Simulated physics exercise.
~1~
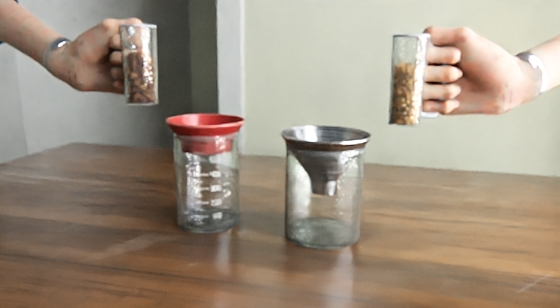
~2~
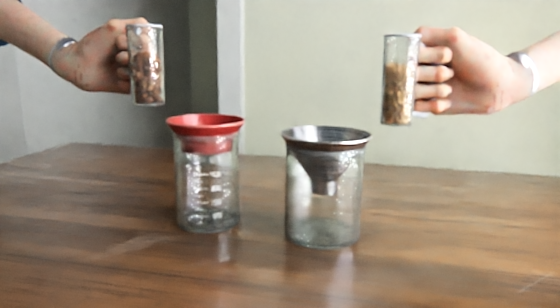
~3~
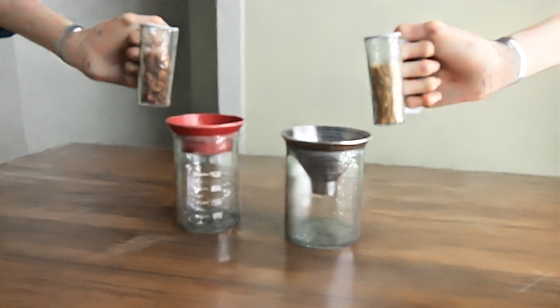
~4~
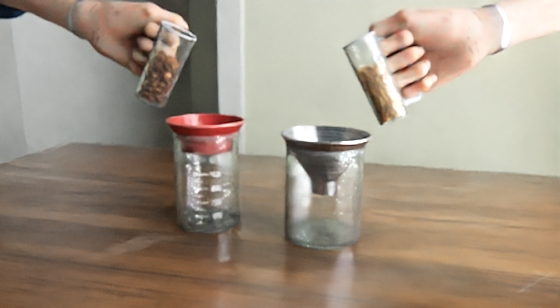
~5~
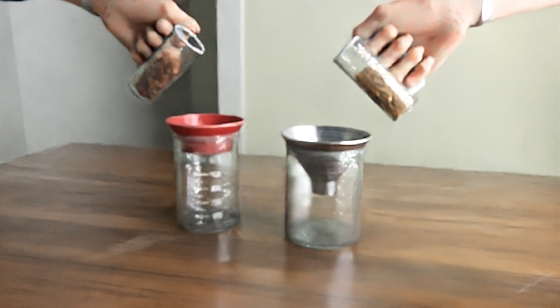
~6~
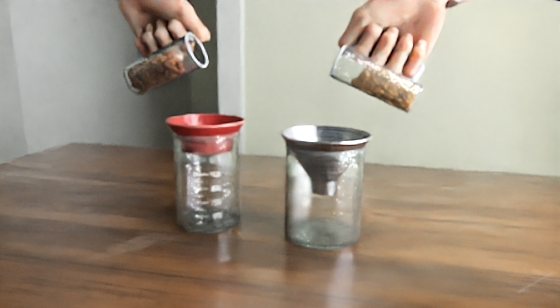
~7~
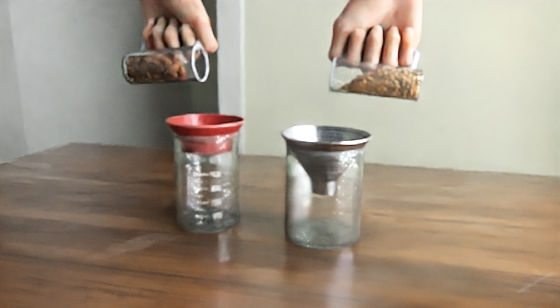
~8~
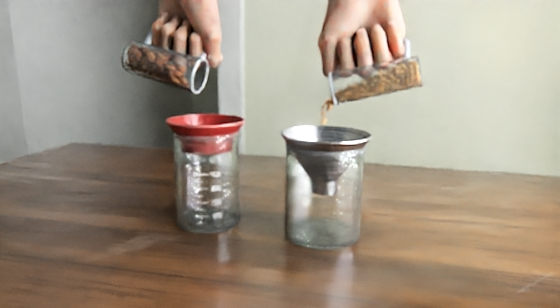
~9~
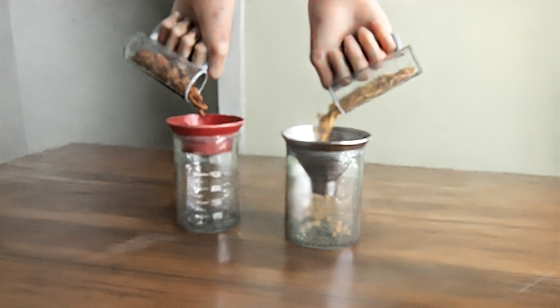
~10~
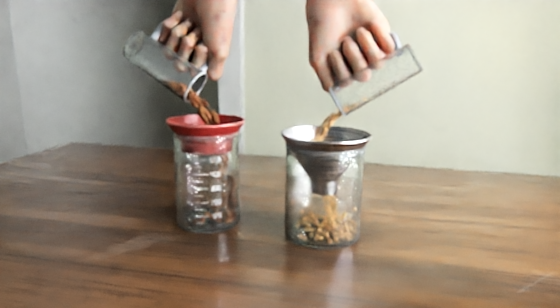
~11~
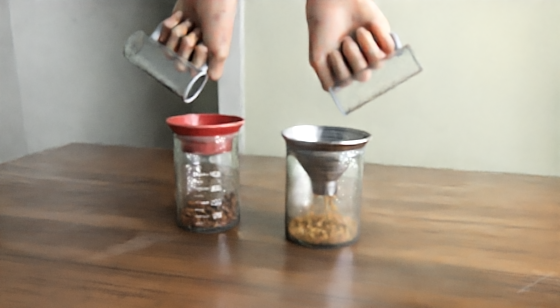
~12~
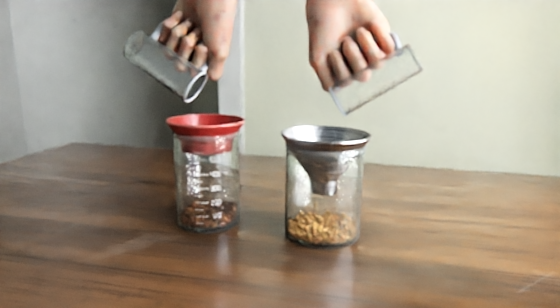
On a wooden table, two hands tip clear cups of small dry pieces over a red funnel on the left and a gray funnel on the right, each set in a glass jar; the pieces pour through, the right starting slightly sooner, and all settle in the jars.
